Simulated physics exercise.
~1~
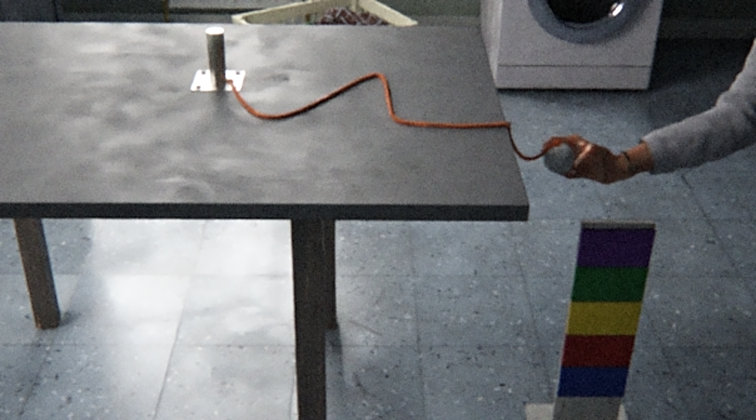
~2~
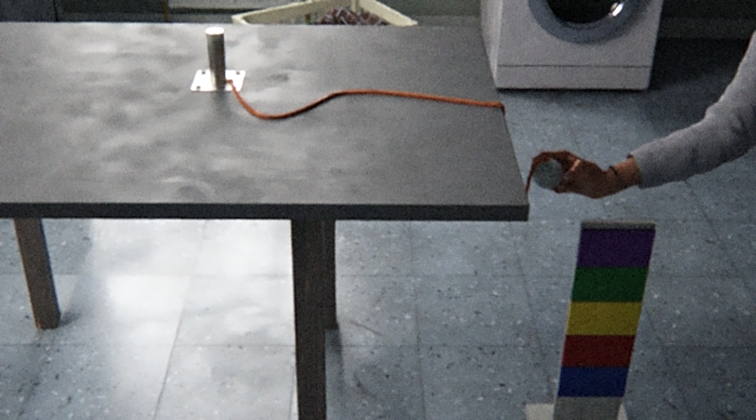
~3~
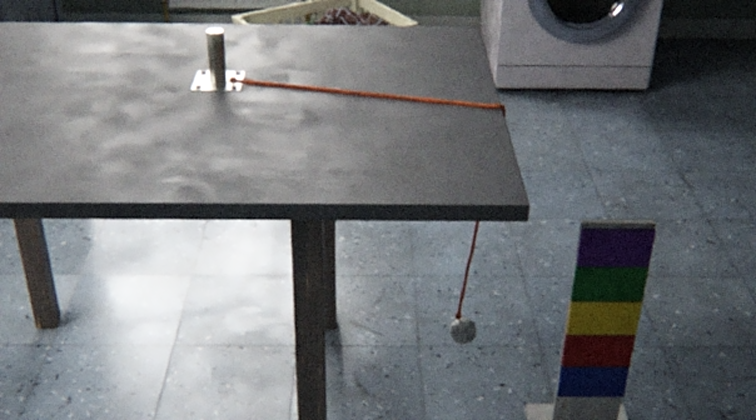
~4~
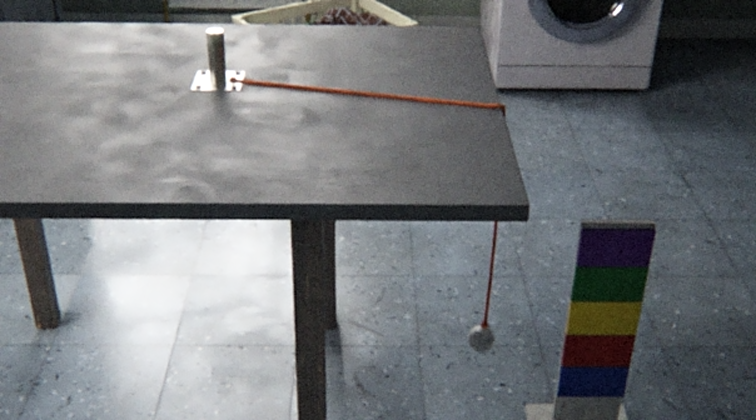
At first, a hand reaches in from the right, holding a pale ball just past the end of a grey table, with an orange-red shoelace winding back to a metal post. The hand shifts slightly left and down, and the lace lies over the table's edge. Then the fingers let go and the hand draws back out of view. The ball drops past the yellow band's level, and the lace pulls straight across the tabletop as the ball hangs to the left. Finally, it drifts a little right, held by the taut lace level with the red band.
